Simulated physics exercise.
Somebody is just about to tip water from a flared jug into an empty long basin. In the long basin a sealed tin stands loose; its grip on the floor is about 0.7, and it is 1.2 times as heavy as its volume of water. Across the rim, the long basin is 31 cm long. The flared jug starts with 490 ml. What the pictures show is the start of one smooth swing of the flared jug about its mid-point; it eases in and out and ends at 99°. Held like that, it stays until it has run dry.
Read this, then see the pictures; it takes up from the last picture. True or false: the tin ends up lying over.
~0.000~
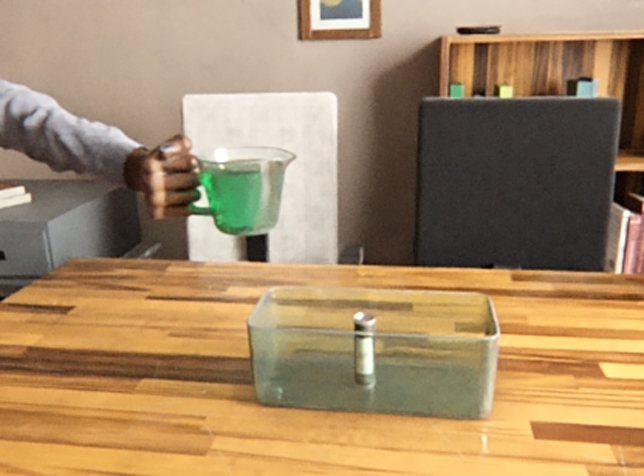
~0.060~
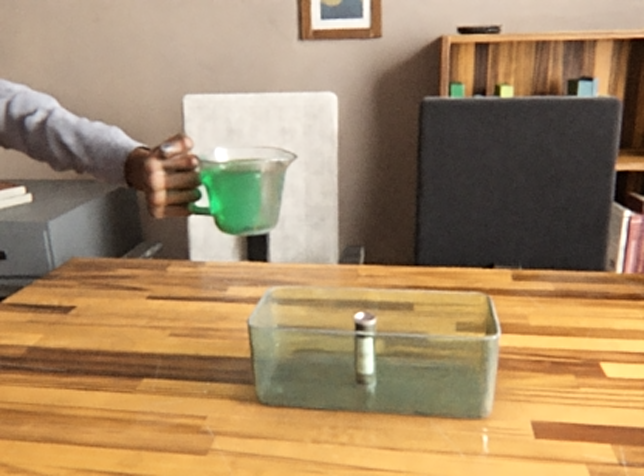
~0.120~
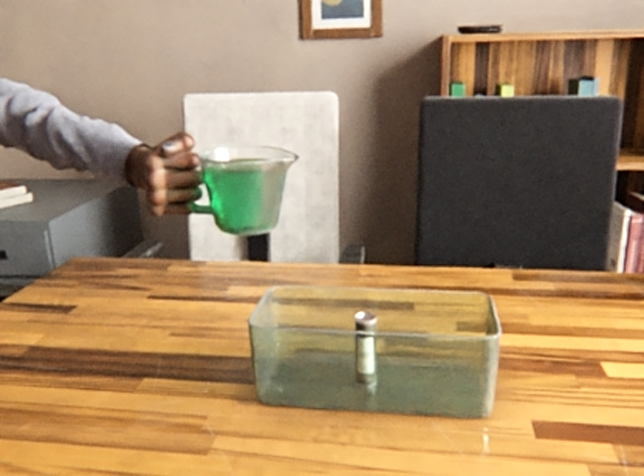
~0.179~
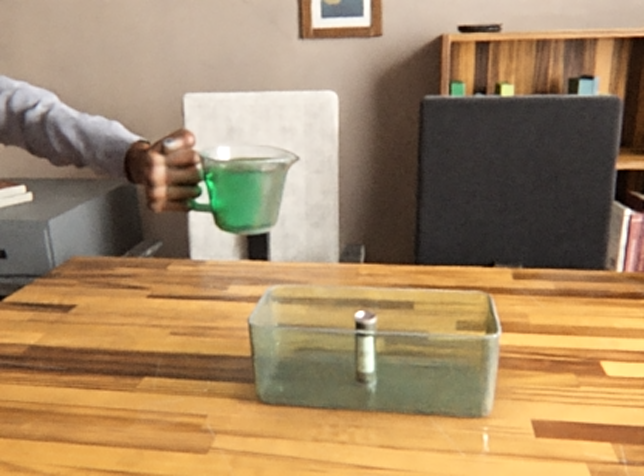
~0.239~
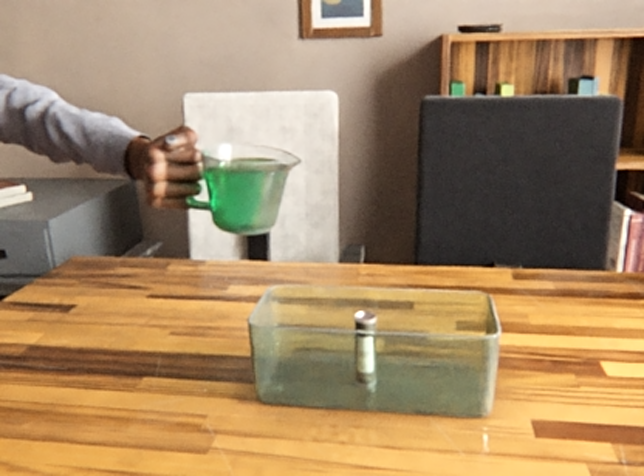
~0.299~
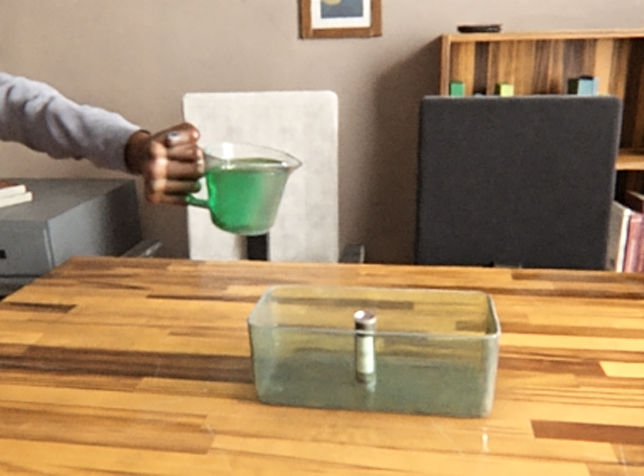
True.
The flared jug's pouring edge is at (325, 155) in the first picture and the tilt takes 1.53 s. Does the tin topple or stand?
Then it stays on its base.
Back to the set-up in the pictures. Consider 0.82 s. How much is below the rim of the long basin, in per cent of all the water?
About 8 per cent.
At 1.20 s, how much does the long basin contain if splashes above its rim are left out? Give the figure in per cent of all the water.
Around 64 parts in a hundred.
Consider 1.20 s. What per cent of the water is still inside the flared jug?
Near 18 percent, more or less.
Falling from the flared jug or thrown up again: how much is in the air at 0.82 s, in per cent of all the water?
Around 20 in a hundred.
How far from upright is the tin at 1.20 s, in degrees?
Near 10° from upright.
By 0.82 s the tilt is 55° and 73 per cent is still to pour; the tin stands where it began.
By 1.20 s the tilt is 88° and 18 per cent is still to pour; the tin leans 10°.
By 1.60 s the tilt is 99° and 0 per cent is still to pour; the tin lies on its side.
By 2.03 s the tilt is 99° and 0 per cent is still to pour; the tin lies on its side.
At rest the tin lies on its side.
